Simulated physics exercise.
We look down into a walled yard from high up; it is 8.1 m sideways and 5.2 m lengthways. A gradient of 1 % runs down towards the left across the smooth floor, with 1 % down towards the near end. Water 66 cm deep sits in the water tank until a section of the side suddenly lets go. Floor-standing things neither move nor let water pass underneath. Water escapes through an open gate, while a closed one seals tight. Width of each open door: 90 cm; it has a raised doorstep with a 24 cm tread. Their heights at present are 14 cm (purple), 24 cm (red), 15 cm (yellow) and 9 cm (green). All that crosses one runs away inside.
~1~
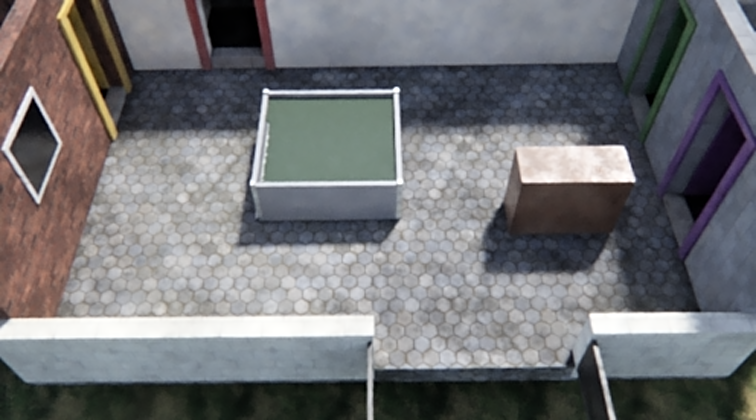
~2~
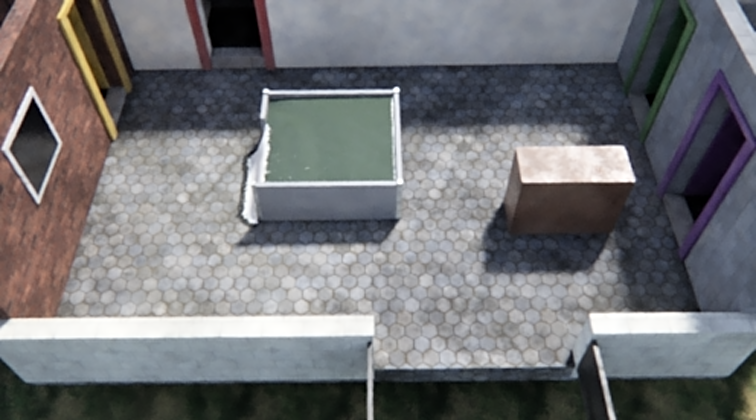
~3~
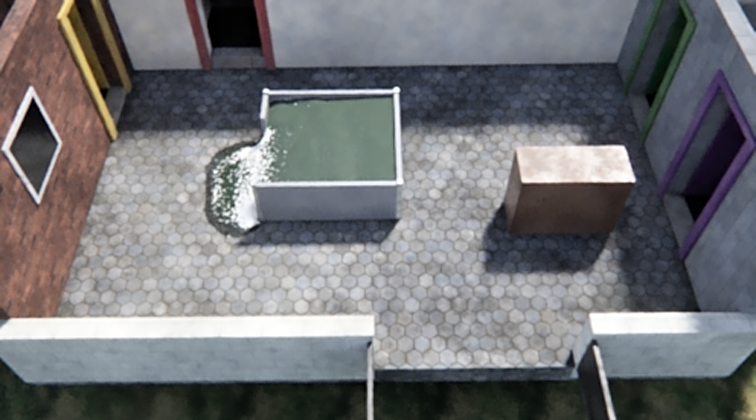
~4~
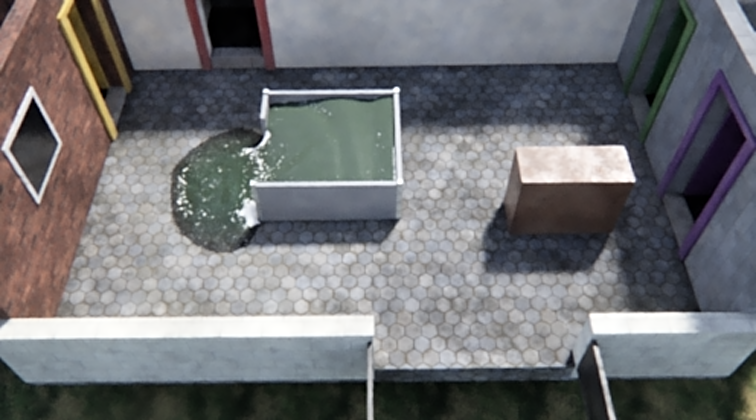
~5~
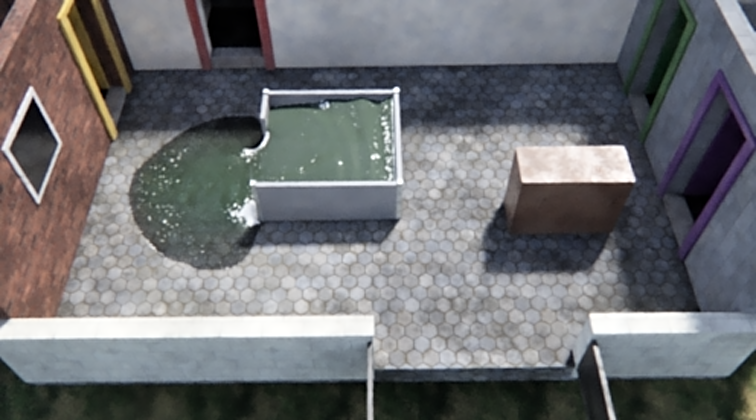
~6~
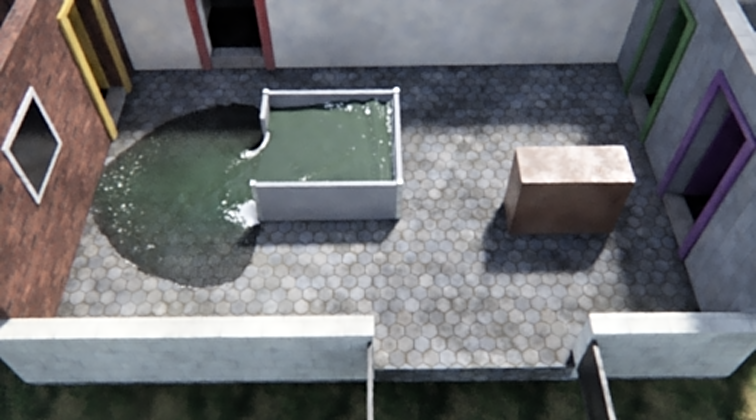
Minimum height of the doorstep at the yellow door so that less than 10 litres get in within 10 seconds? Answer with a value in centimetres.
Roughly 14.5 cm.
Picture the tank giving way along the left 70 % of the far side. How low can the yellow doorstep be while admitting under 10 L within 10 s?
In that case you'd want it roughly 25 cm high.
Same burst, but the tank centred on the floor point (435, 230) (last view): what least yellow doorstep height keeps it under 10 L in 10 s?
Roughly 12.5 centimetres.
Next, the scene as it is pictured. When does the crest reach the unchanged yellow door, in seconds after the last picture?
It peaks at about 1.4 s.
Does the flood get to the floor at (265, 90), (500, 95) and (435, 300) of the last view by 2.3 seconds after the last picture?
Listed order - soaked through, unwetted, unwetted.
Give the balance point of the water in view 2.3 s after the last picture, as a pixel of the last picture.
It lies near (204, 200) in the last picture.
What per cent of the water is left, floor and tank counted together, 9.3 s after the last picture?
Around 96 in a hundred parts remain.
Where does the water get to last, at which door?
I'd say the green door.
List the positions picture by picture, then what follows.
Still water, 66 cm deep, in the water tank at (329, 139); the yellow door at (100, 63) is dry, in the first picture.
Water pours out at (265, 172) and has run 0.3 m, to (243, 211); about 9 cm deep outside, 66 cm at the back, in the second picture.
The front is at (211, 179), 0.8 m from the gap at (266, 175); 1.1 m2 of floor is wet, 66 cm left at the back, in the third picture.
The front is at (176, 189), 1.3 m from the gap at (266, 175); 2.1 m2 of floor is wet, 64 cm left at the back, in the fourth picture.
The front is at (135, 189), 1.9 m from the gap at (266, 176); 3.6 m2 of floor is wet, 56 cm left at the back, in the fifth picture.
Water pours out at (266, 176) and has run 2.5 m, to (93, 203); about 5 cm deep outside, 57 cm at the back; 0.8 m in a straight line remain to the yellow door at (100, 63), in the sixth picture.
Then, 0.7 s after the last picture water covers 20 % of the floor, deepest (36 cm) near (93, 203); 15 cm at the yellow door, 0 litres in over its 15 cm doorstep.
Then, 2.3 s after the last picture water covers 30 % of the floor, deepest (34 cm) near (46, 355); 14 cm at the yellow door, 6 litres in over its 15 cm doorstep.
Then, 9.3 s after the last picture water covers 95 % of the floor, deepest (12 cm) near (46, 355); 7 cm at the yellow door, 9 litres in over its 15 cm doorstep.
At the yellow door as built, the water peaked near 18 cm, 1.3 s after the last picture.
With a doorstep of 13 cm, 19 litres would have come in within the 10 s; with 17.5 cm, 3 litres. So under 10 litres takes about 14.5 cm.
